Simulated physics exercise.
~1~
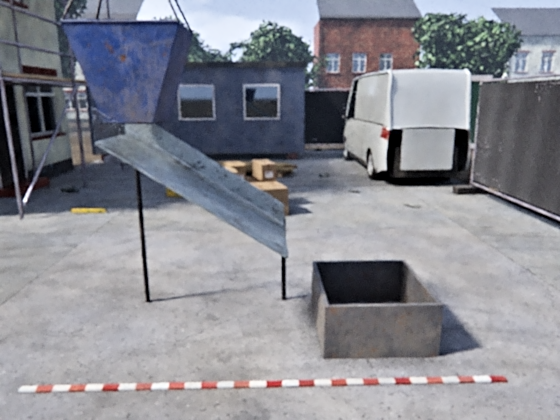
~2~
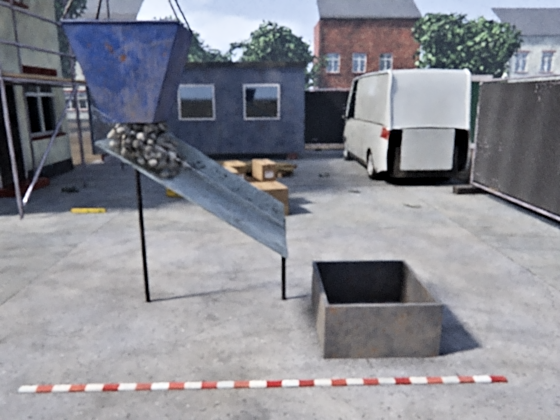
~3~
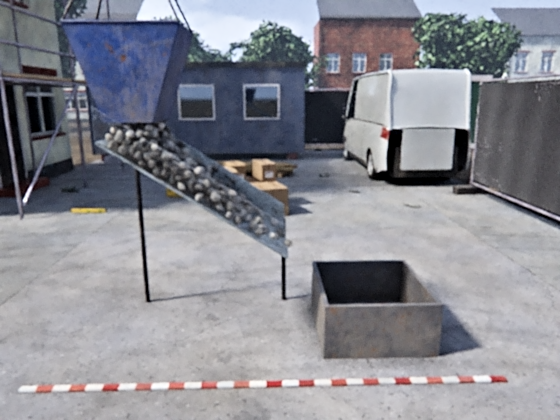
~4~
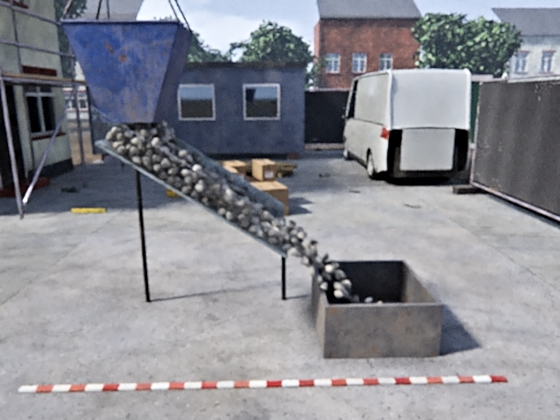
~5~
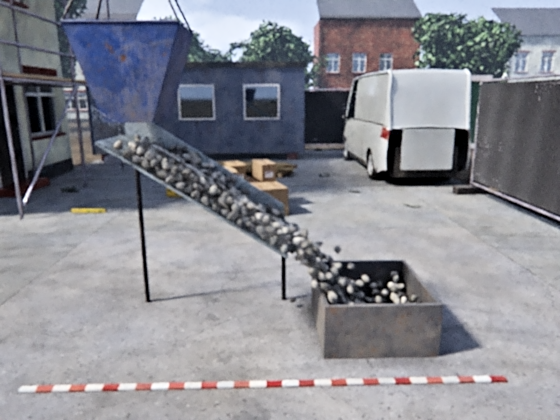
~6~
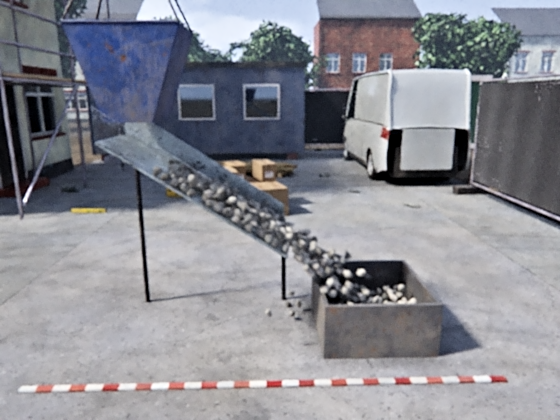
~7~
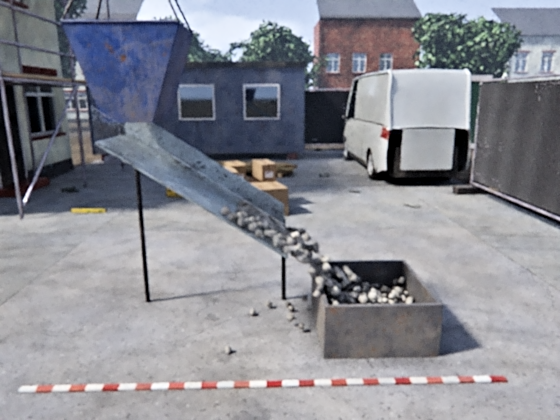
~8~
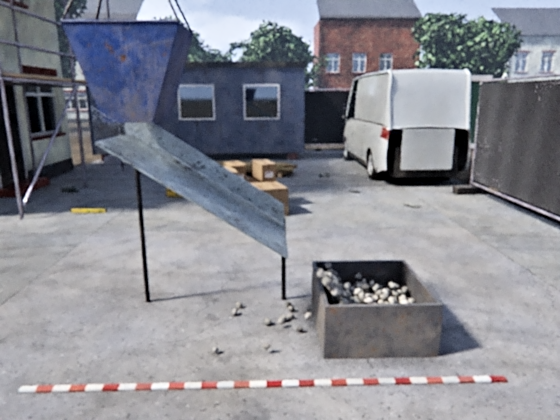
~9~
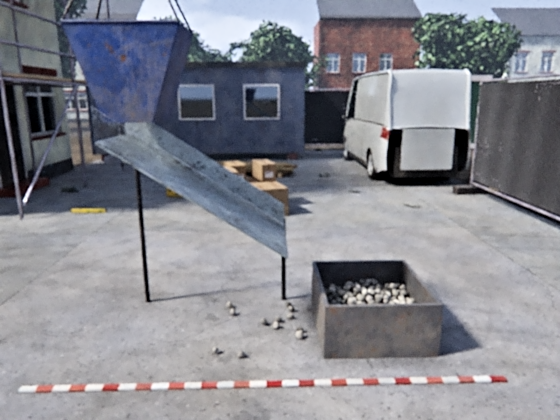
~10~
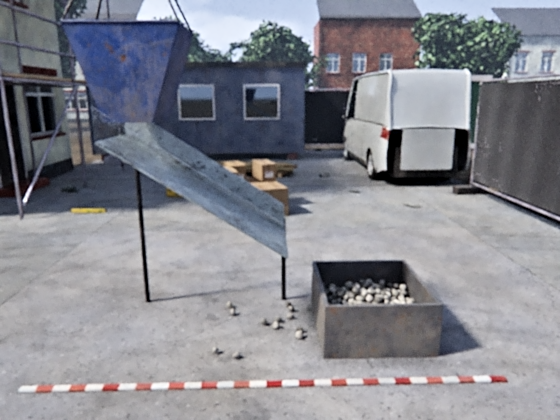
In a paved yard with a parked white van, a low grey building and brick houses behind, a blue hopper hangs still above a sloping steel chute. Grey and whitish stones begin spilling from the hopper's underside onto the top of the chute. They slide down to the right in a thickening stream, shoot off the lower edge and drop into an open rusty metal bin. The hopper runs out and the chute clears from the top down, while a few stones fall short and scatter on the ground. Finally, nearly all the stones lie heaped in the bin, with a handful resting to its left.
